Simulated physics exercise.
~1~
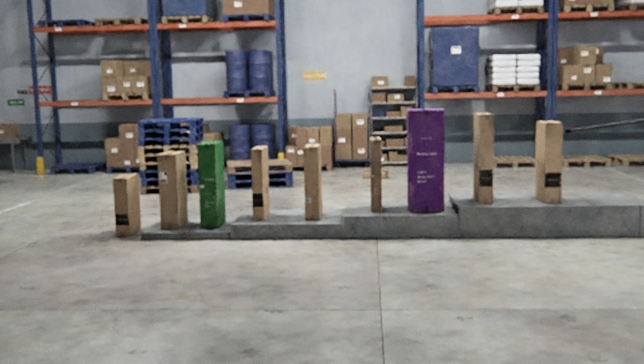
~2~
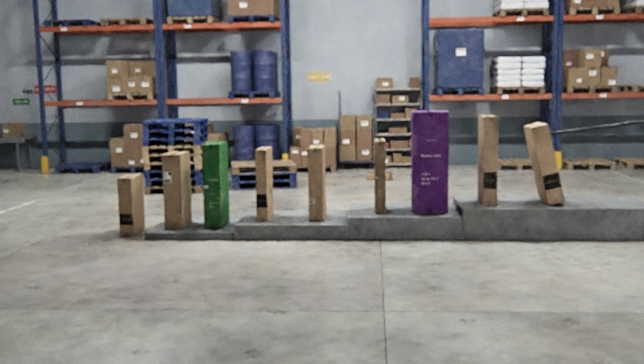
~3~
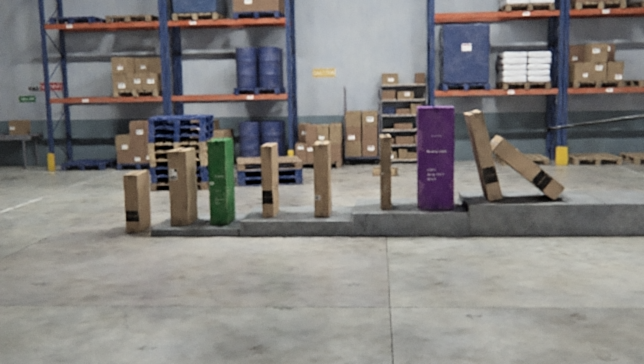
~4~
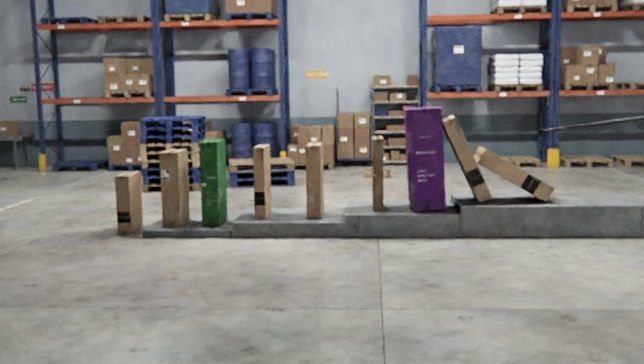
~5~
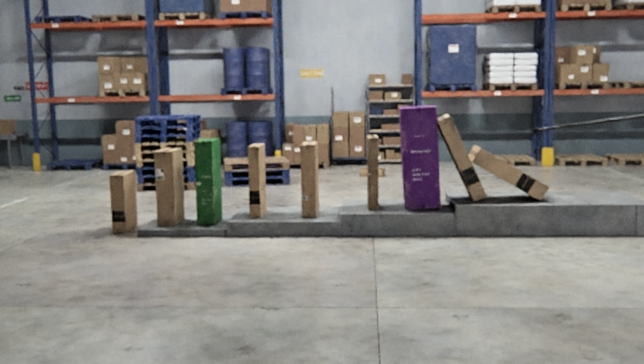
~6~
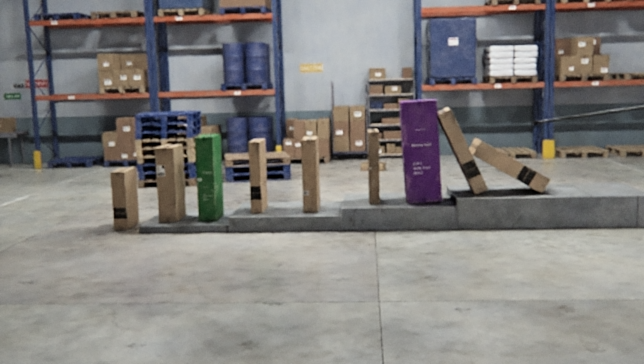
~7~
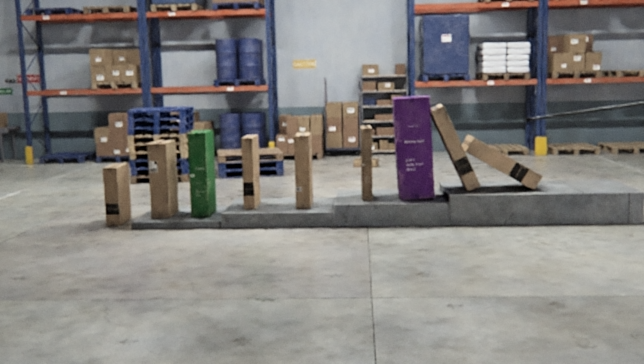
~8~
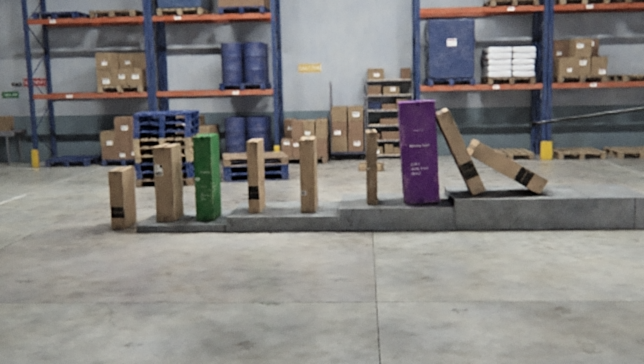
The rightmost of nine tall cartons lined up on low steps in a warehouse tips left into its neighbour and slides down onto its side, leaving that carton leaning against the purple one, which stays upright with the green carton and the rest.
